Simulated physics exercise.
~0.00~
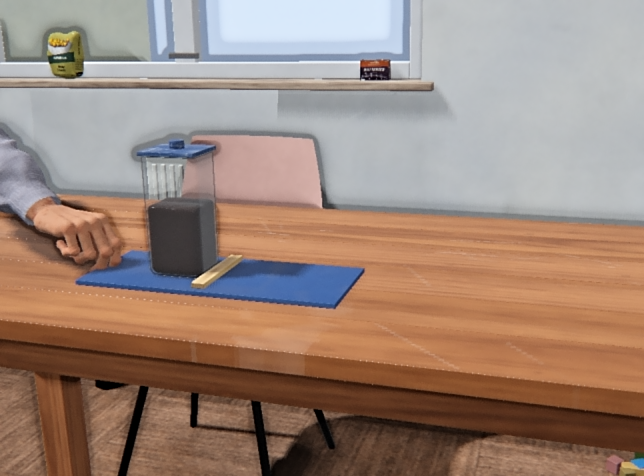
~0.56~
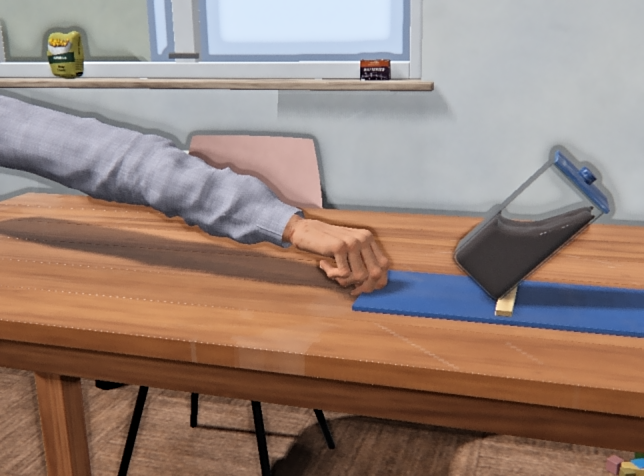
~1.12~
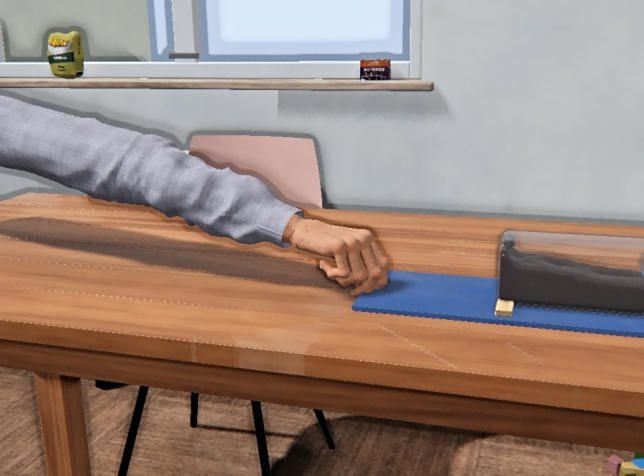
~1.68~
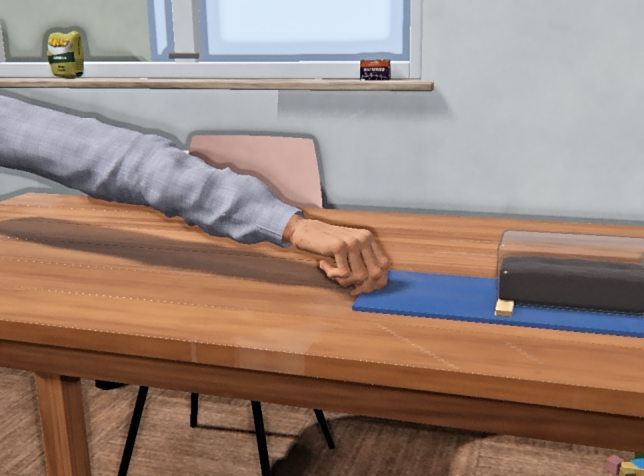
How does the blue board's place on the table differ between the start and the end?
At the start the blue board is toward the left part of the table, and by the end it is well over to the right.
